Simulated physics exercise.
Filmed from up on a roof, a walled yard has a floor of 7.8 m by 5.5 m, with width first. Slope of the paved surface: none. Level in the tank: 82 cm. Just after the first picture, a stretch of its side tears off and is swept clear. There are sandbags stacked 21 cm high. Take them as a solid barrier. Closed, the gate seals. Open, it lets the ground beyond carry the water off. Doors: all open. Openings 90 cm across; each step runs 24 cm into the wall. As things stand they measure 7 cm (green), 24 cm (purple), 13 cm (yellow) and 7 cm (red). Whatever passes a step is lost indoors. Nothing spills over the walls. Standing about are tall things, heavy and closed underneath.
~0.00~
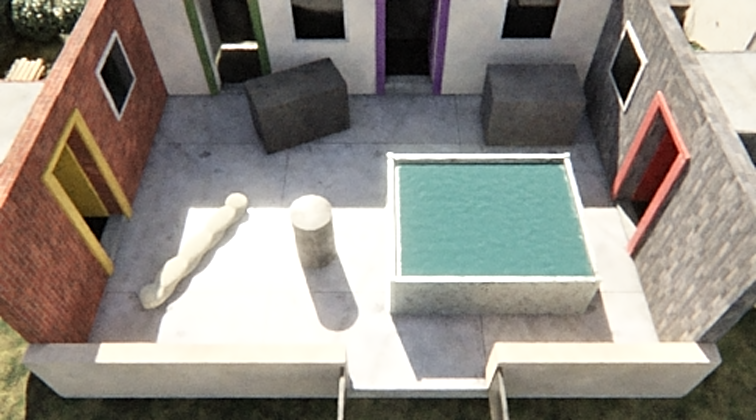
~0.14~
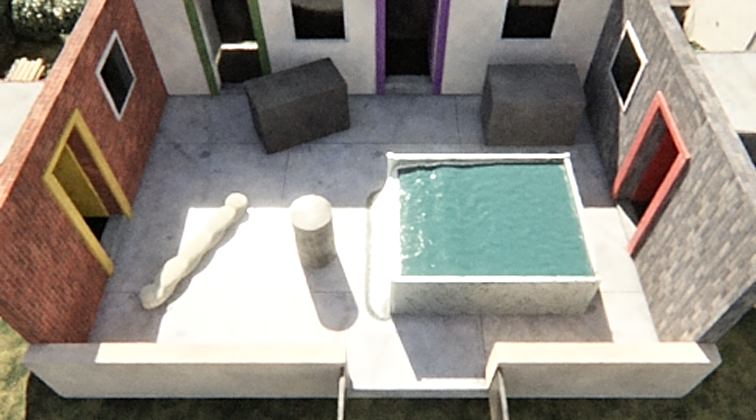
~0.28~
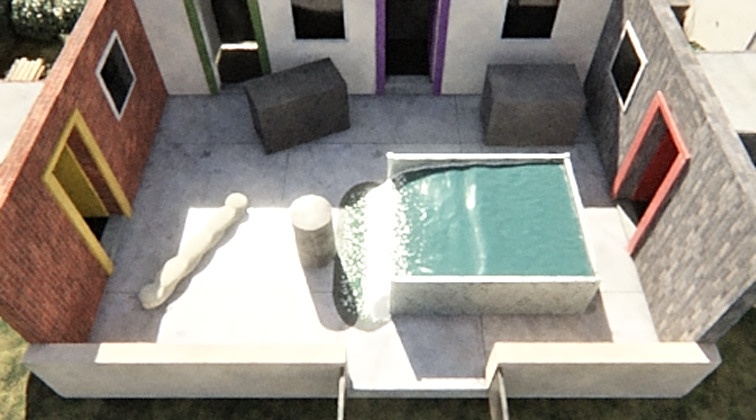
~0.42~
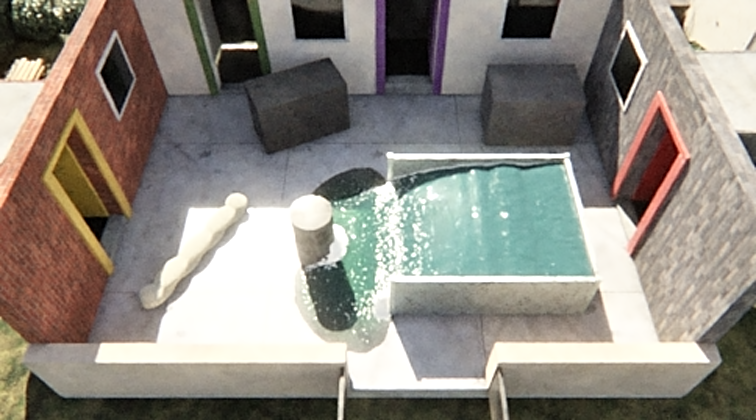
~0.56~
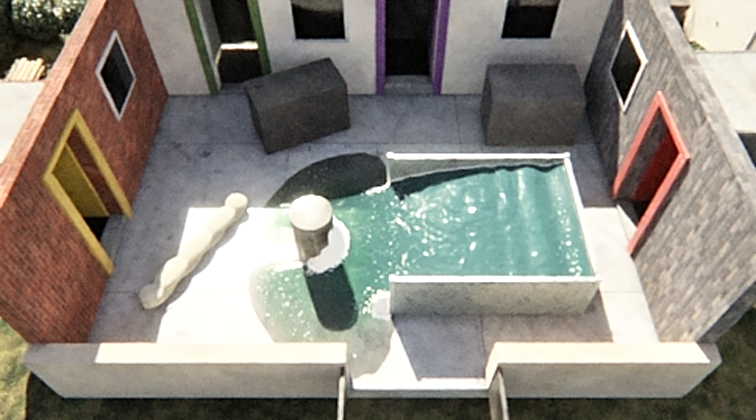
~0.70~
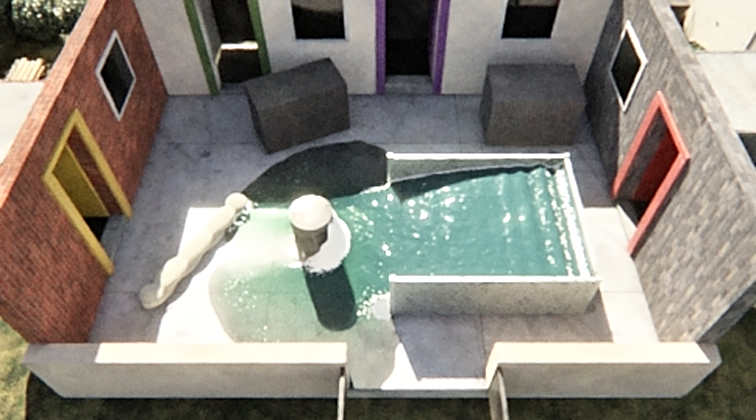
To begin with, a raised tank of still green water stands at the right of a walled yard. Its left side gives way and water pours onto the pale paving, then spreads left in a foaming sheet, surrounding a short round pillar and reaching the twisted column lying beyond.
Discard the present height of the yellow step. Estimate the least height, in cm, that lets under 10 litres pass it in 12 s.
I would say 14.5 cm.
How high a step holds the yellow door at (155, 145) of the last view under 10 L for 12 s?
Roughly 31 cm.
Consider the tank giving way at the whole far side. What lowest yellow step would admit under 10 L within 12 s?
Then something near 12.5 cm.
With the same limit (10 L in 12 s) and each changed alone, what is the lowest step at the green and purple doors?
Some 31 cm for green, some 13.0 cm for purple.
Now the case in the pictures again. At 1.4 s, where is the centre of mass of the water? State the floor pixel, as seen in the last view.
My guess is close to (399, 252).
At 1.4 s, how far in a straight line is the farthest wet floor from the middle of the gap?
The front is some 4.6 m out.
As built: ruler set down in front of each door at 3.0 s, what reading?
Lab note, cm: Green 9; purple 2; yellow 12; red 0.
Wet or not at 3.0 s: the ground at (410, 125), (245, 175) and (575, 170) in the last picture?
First wet through, second wet through, third bone-dry.
After 1.4 s water covers 45 % of the floor, deepest (56 cm) near (342, 256); it has not reached the yellow door.
After 3.0 s water covers 65 % of the floor, deepest (46 cm) near (87, 345); 12 cm at the yellow door, 6 litres in over its 13 cm step.
After 12.0 s water covers 95 % of the floor, deepest (16 cm) near (343, 247); 7 cm at the yellow door, 15 litres in over its 13 cm step.
At the yellow door as built, the water arrived by 1.5 s and peaked near 17 cm at 2.6 s.
Run again over the same 12 s with other heights there, 20 litres in over 12 cm, 7 litres over 16 cm. The limit of 10 litres is kept from about 14.5 cm up.
